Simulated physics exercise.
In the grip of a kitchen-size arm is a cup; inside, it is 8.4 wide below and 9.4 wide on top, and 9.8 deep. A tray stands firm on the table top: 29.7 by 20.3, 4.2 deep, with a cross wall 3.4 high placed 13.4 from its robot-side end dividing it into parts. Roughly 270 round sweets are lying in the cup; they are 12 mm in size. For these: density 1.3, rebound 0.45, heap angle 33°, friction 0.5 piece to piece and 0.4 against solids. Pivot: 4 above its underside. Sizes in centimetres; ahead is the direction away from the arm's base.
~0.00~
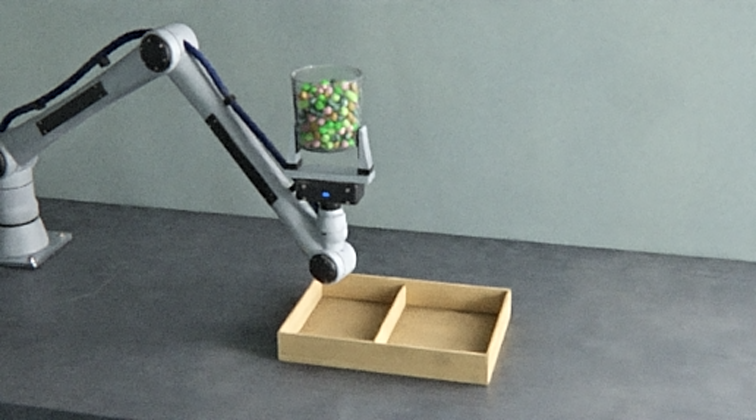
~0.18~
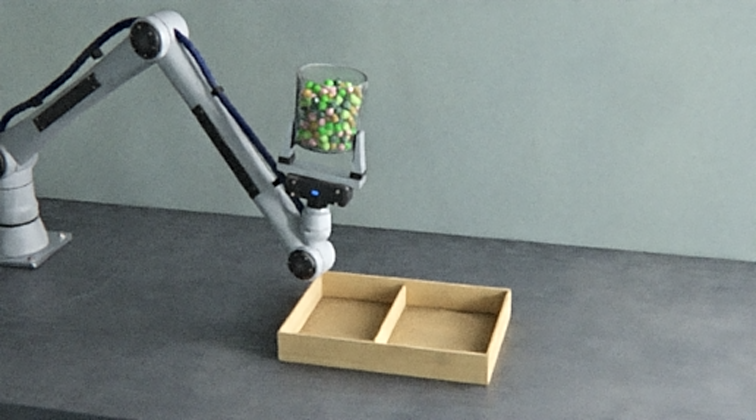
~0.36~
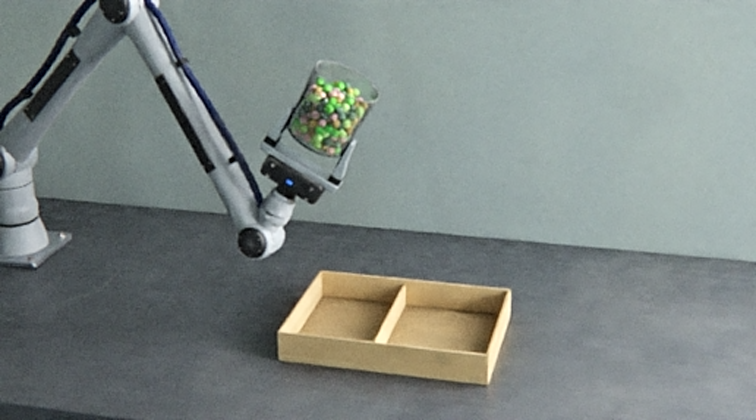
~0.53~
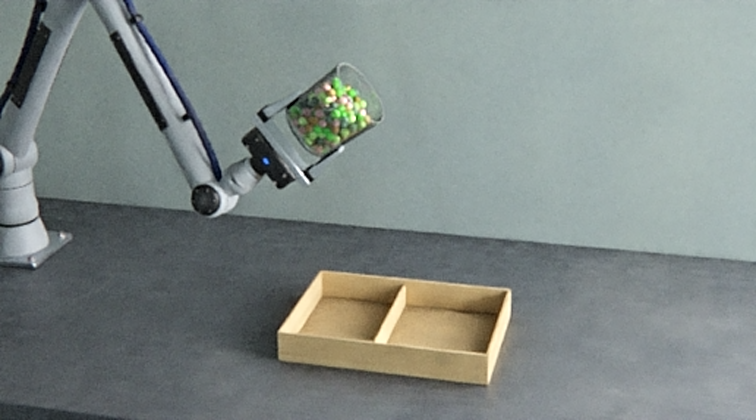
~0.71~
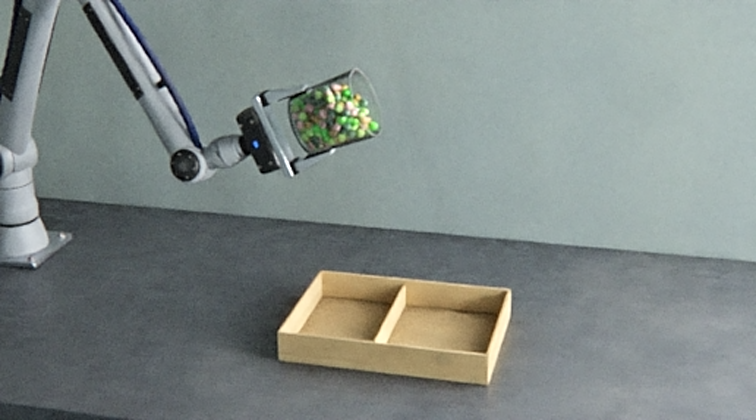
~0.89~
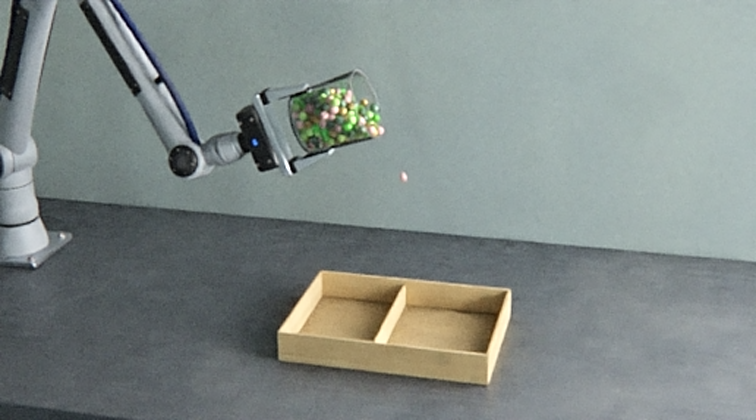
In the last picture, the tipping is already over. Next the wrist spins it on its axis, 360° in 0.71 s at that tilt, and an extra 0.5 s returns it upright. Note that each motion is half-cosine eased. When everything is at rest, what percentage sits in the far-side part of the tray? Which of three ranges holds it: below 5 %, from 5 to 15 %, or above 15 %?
It lands in the range from 5 to 15 %.
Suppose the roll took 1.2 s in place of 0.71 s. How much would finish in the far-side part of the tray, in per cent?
Then: Approx. 15 %.
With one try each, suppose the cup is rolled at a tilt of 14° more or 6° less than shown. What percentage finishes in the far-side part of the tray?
Roughly 35 % on the first try and 5 % on the second.
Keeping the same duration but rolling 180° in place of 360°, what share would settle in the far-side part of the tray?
Around 10 %.
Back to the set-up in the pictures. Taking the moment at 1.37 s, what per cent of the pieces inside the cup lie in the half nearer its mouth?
Around 40 percent.
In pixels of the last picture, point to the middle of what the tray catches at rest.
Roughly pixel (446, 323).
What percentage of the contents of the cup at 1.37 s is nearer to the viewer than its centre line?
Roughly 45 per cent of the contents lies on the viewer's side of the centre line.
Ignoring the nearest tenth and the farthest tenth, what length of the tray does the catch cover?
Spread length: Approx. 12 cm.
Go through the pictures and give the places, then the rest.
The first picture shows cup middle at (328, 110), upright; upper third of the load around (328, 98), from x 300 to 355, top at y 85; 272 in the cup.
The second picture shows cup middle at (329, 110), tipped 8°; upper third of the load around (328, 98), from x 300 to 360, top at y 85.
The third picture shows cup middle at (331, 111), tipped 29°; upper third of the load around (329, 99), from x 295 to 365, top at y 80.
The fourth picture shows cup middle at (333, 113), tipped 53°; upper third of the load around (330, 99), from x 295 to 365, top at y 85.
The fifth picture shows cup middle at (334, 114), tipped 67°; upper third of the load around (329, 101), from x 295 to 375, top at y 85.
The sixth picture shows cup middle at (334, 114), tipped 69°; upper third of the load around (327, 104), from x 295 to 405, top at y 90; 271 in the cup, 1 in flight or on a rim.
After 1.37 s, tipped 69°, highest piece 39 above the table; 259 in the cup, 6 in the far-side part, 7 in flight or on a rim.
After 1.86 s, tipped 33°, highest piece 38 above the table; 246 in the cup, 22 in the far-side part, 1 on the table or floor, 3 in flight or on a rim.
After 2.30 s, upright, highest piece 40 above the table; 246 in the cup, 24 in the far-side part, 2 on the table or floor.
After 3.00 s, upright, highest piece 40 above the table; 246 in the cup, 24 in the far-side part, 2 on the table or floor.
At rest, 246 in the cup, 24 in the far-side part, 2 on the table or floor. That is 9 % in the far-side part of the tray.
